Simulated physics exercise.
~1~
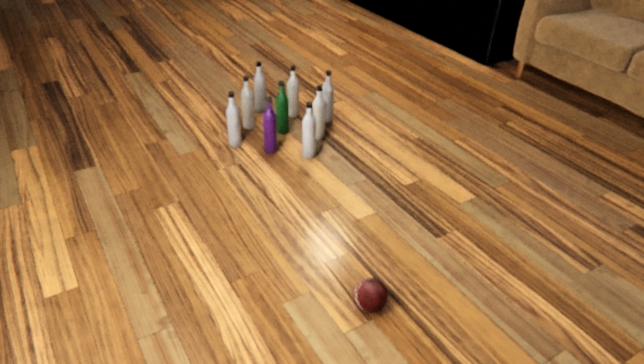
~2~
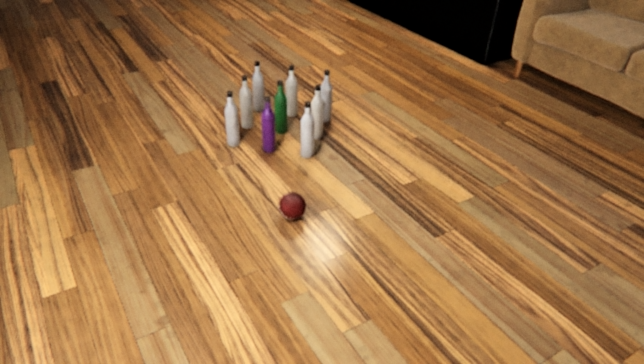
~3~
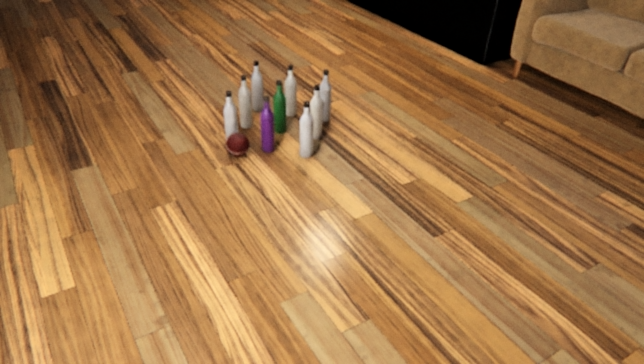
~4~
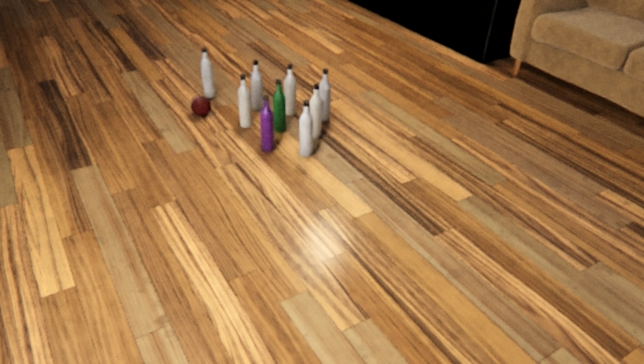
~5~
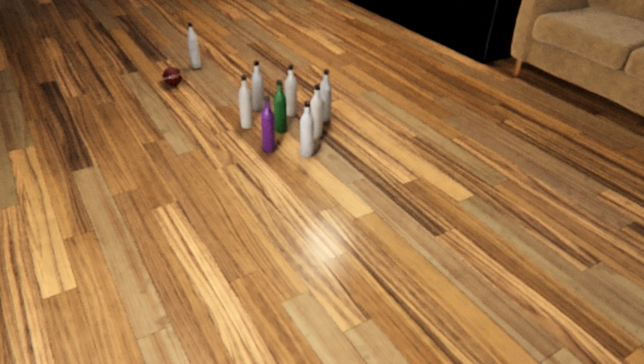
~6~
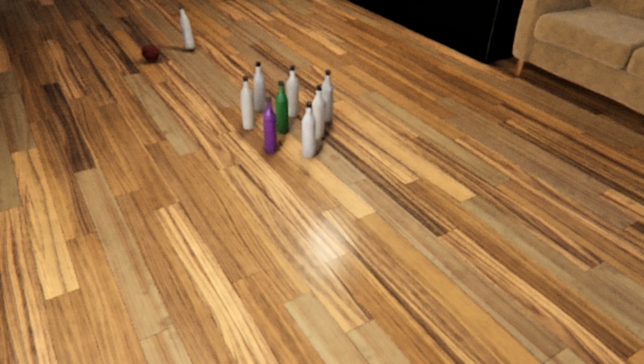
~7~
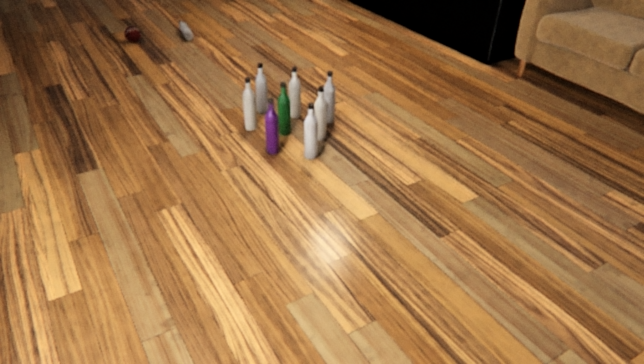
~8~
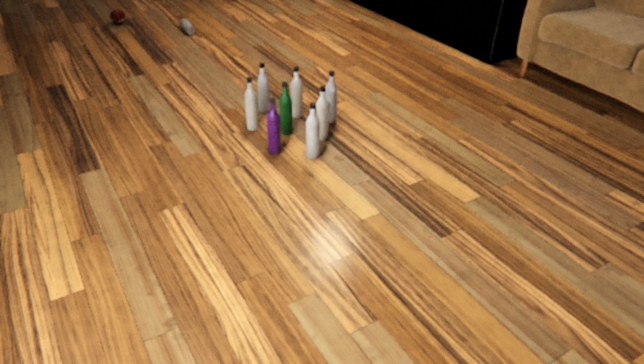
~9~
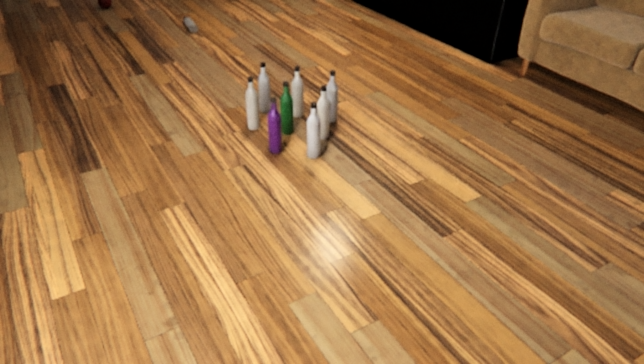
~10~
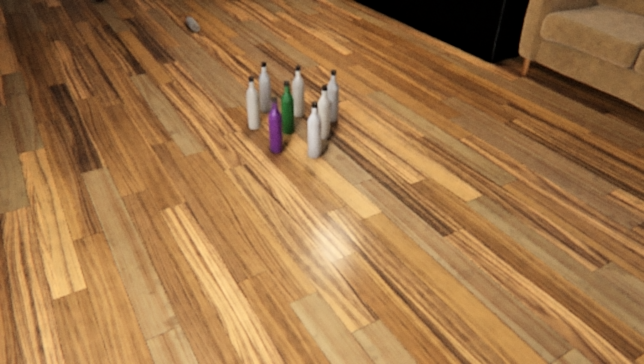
On a wooden floor, a red ball knocks one white bottle away and rolls off.
